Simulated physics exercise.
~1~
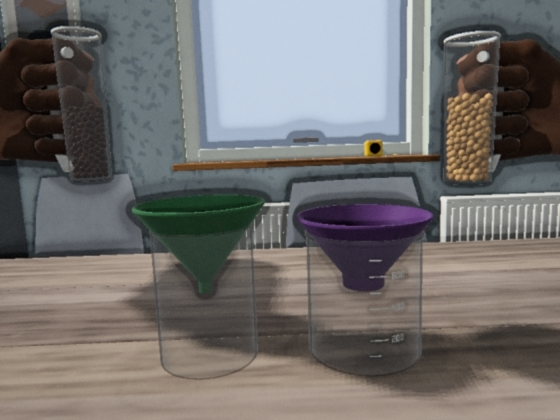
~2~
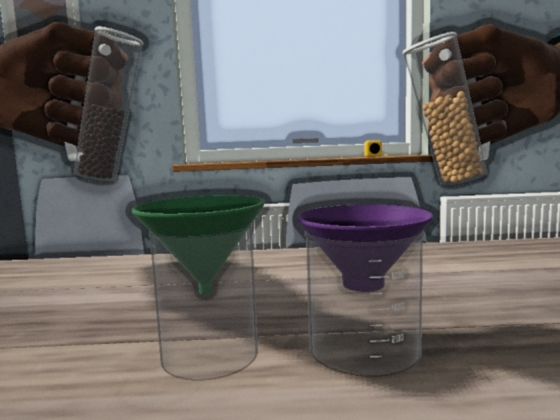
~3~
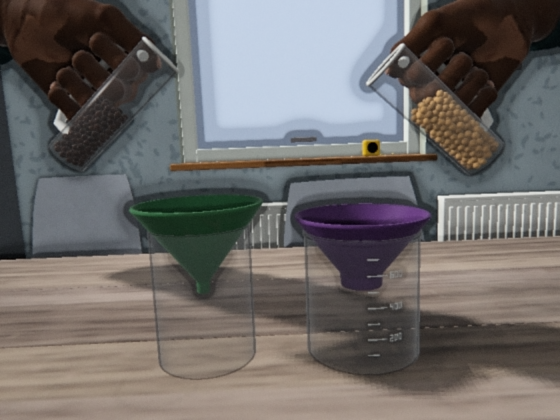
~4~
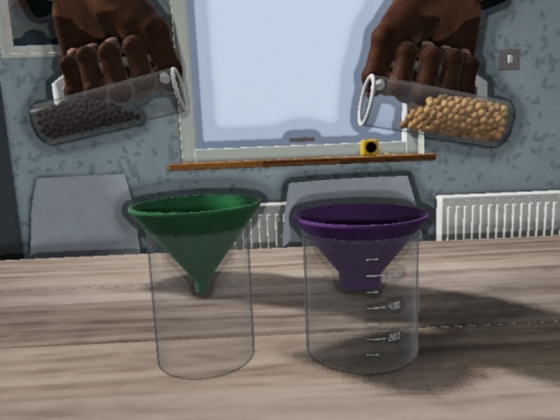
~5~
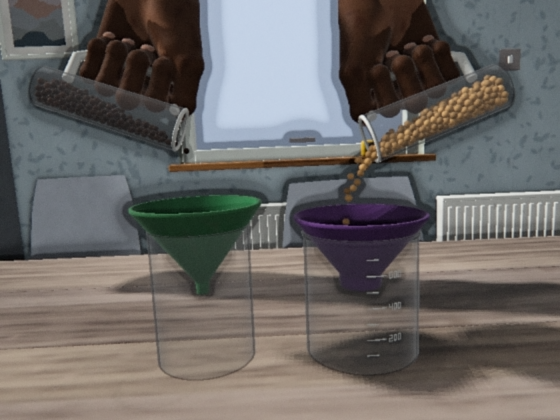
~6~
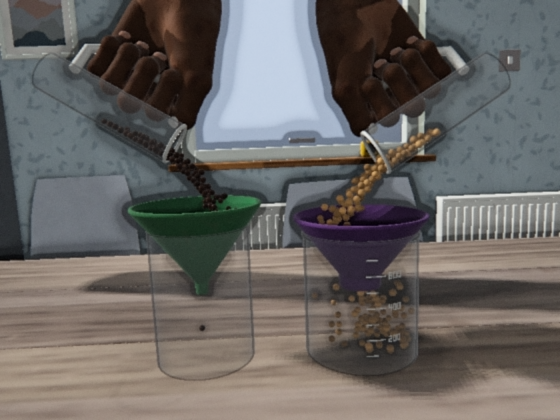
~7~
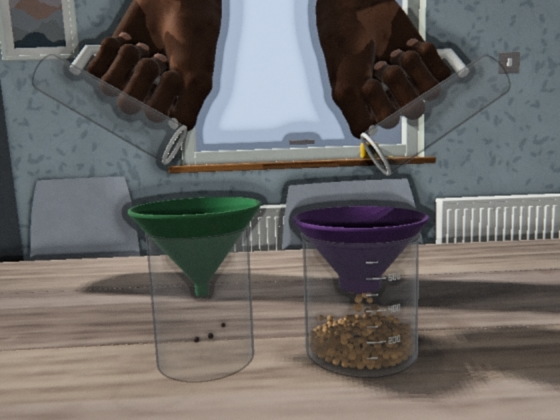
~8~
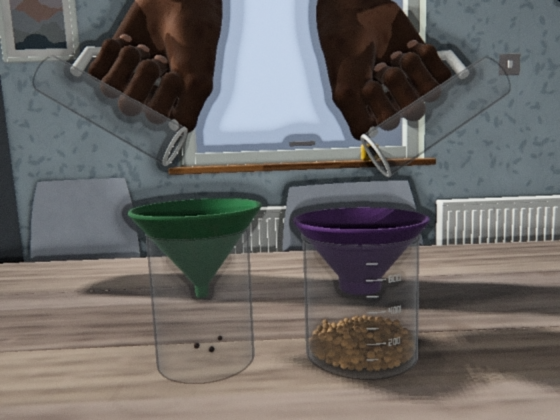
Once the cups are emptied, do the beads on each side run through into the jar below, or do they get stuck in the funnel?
The dark beads on the left jam in the green funnel, with only a few getting down into the jar. The tan beads on the right all run through the purple funnel into their jar.
